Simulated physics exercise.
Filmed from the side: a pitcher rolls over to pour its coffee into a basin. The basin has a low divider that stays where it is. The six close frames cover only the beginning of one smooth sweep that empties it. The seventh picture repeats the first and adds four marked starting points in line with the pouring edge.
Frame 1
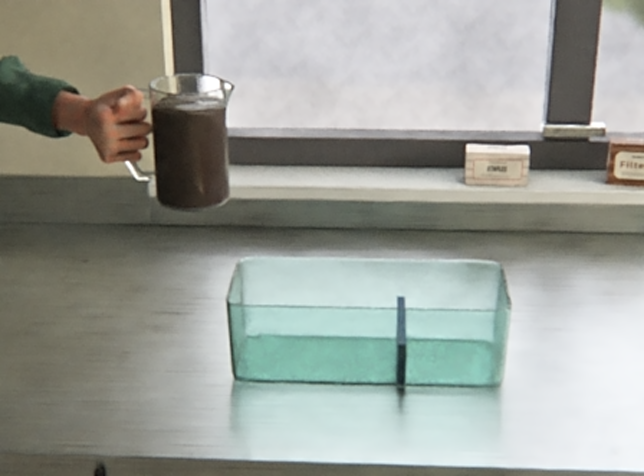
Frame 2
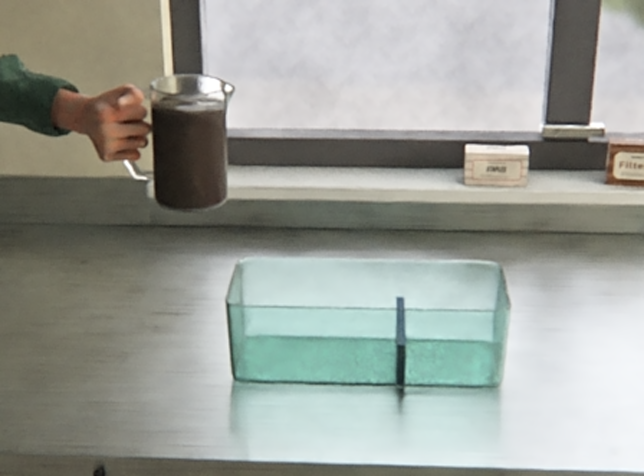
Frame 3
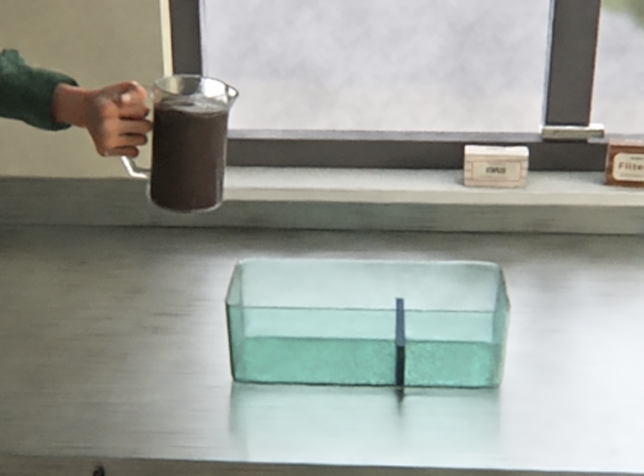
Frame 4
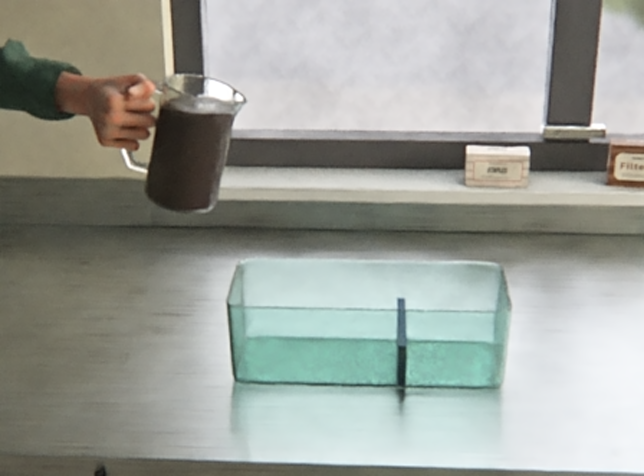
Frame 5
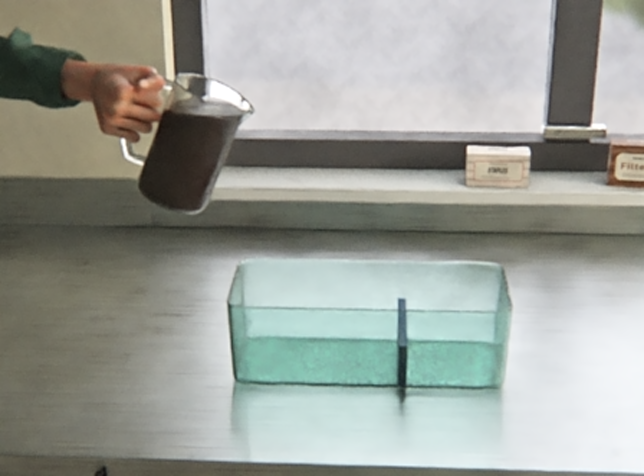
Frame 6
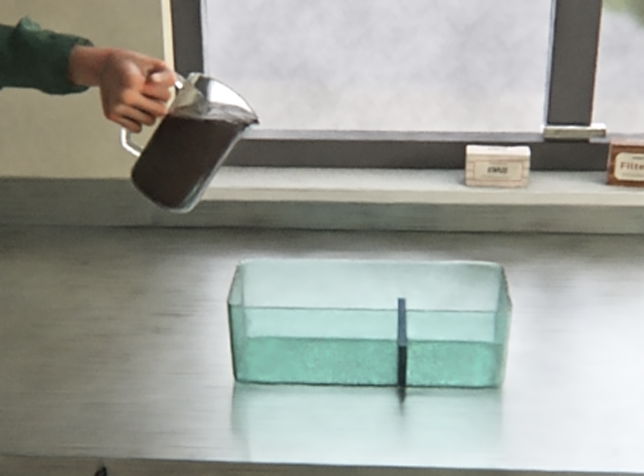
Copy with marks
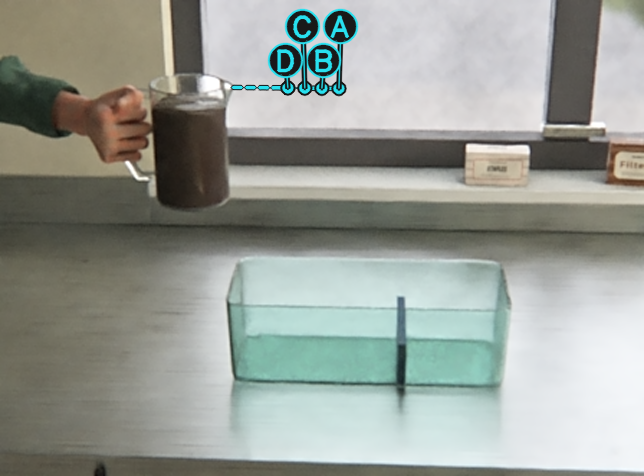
A hand holds a glass pitcher of dark liquid upright, then tilts it to the right.
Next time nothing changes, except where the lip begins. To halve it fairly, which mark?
C works best here.
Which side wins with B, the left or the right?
The right side.
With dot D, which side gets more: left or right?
The left side.
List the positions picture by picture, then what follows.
Upright, lip at (233, 87); basin from (232, 378) to (504, 385); top of the wall at (402, 319); nothing has left yet.
Upright, lip at (234, 89); nothing has left yet.
Tipped about 6°, lip at (238, 93); nothing has left yet.
Tipped about 13°, lip at (246, 100); nothing has left yet.
Tipped about 23°, lip at (253, 110); nothing has left yet.
Tipped about 33°, lip at (259, 122); nothing has left yet.
On the marked copy, A at (338, 88); B at (321, 88); C at (304, 88); D at (287, 88).
If A is chosen, about 5 % ends left of the wall and 92 % right of it; 3 % is lost outside.
If B is chosen, about 15 % ends left of the wall and 83 % right of it.
If C is chosen, about 54 % ends left of the wall and 43 % right of it; 3 % is lost outside.
If D is chosen, about 87 % ends left of the wall and 7 % right of it; 6 % is lost outside.
